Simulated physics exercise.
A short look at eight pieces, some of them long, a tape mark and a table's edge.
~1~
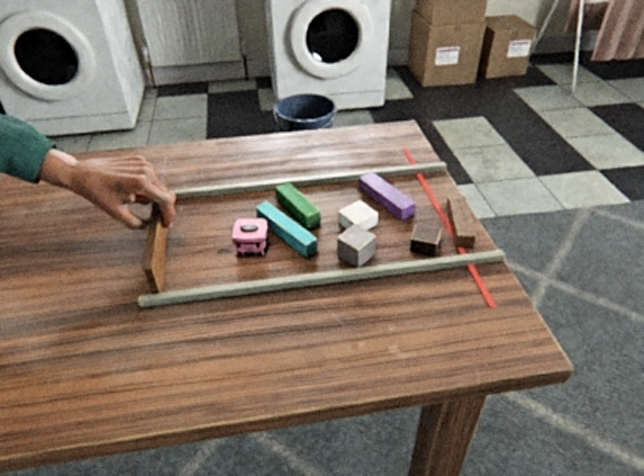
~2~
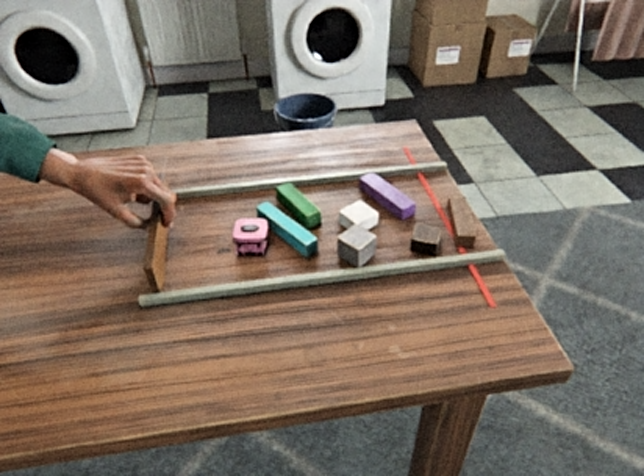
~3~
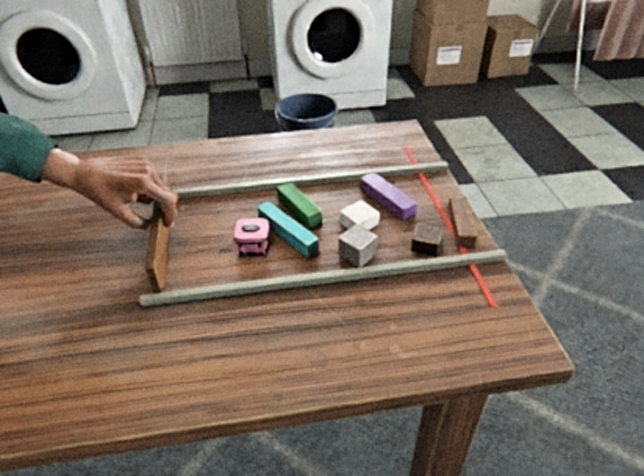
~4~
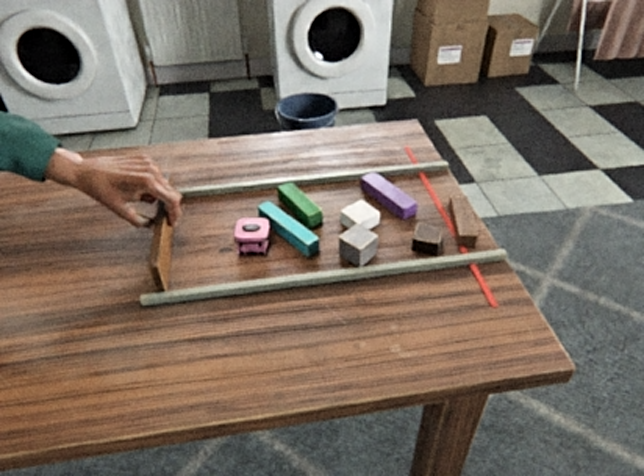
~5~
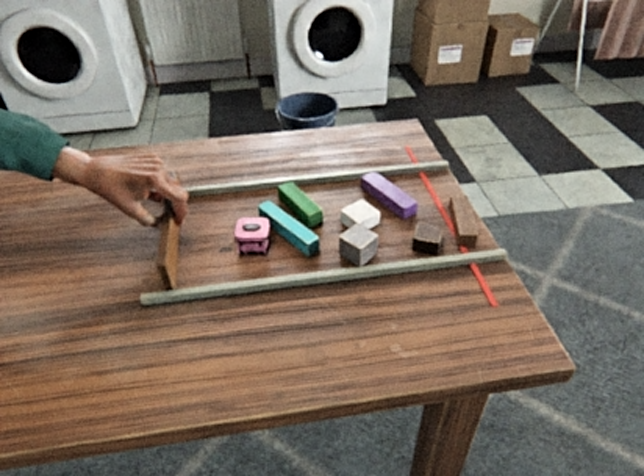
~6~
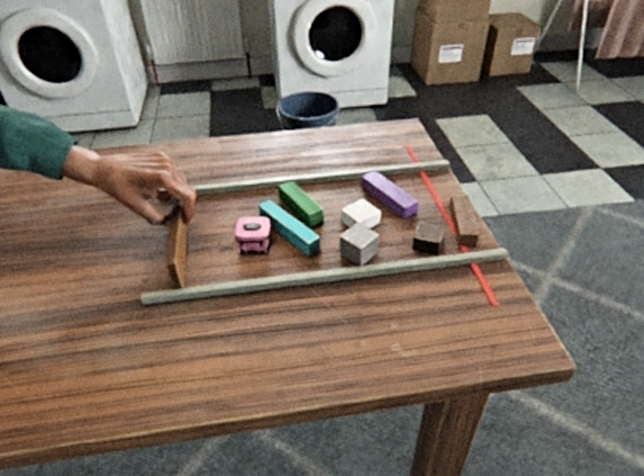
The clip opens on a wooden table where a hand holds an upright board at the left, with eight small pieces lying between two rails near a red line. The hand then slides the board a short way right, toward the pink piece, while the pieces stay practically still.
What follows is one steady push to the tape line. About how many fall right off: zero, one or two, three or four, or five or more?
Outcome: The number that fall off is three or four.
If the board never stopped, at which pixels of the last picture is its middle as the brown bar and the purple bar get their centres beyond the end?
About (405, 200), and (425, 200) for the other.
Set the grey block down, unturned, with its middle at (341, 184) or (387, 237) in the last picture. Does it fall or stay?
In that order, it tumbles off; is kept.
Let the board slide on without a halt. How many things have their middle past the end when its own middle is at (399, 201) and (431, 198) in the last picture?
Place by place, 0 and 3.
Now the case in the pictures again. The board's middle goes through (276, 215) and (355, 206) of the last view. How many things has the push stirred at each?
By then 3, and 6.
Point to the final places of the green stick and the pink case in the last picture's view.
The green stick at (455, 181), the pink case at (464, 211).
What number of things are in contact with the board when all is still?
4 of them.
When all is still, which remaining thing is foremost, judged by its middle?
The turquoise stick ends nearest.
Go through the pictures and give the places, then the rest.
The first picture shows brown bar (460, 221); black block (425, 240); purple bar (386, 195); board (159, 230); tape (440, 212).
The second picture shows black block (426, 239); green stick (298, 205).
The third picture shows purple bar (388, 195); pink case (252, 237).
The fourth picture shows brown bar (462, 220); turquoise stick (287, 228).
The fifth picture shows black block (428, 239); board (172, 227).
The sixth picture shows brown bar (463, 219); black block (428, 238); purple bar (389, 194); board (180, 225); tape (443, 210).
Soon after, none off yet; brown bar at rest near (463, 219); black block at rest near (428, 238); purple bar at rest near (389, 194).
Then, none off yet; brown bar at rest near (463, 219); black block at rest near (428, 238); purple bar moving near (396, 192).
Further on, none off yet; brown bar moved a little near (486, 218); black block moved about its own width near (460, 231); purple bar moved about its own width near (443, 180).
At rest, the number that fall off is three or four; fallen, white block, purple bar, black block and brown bar.
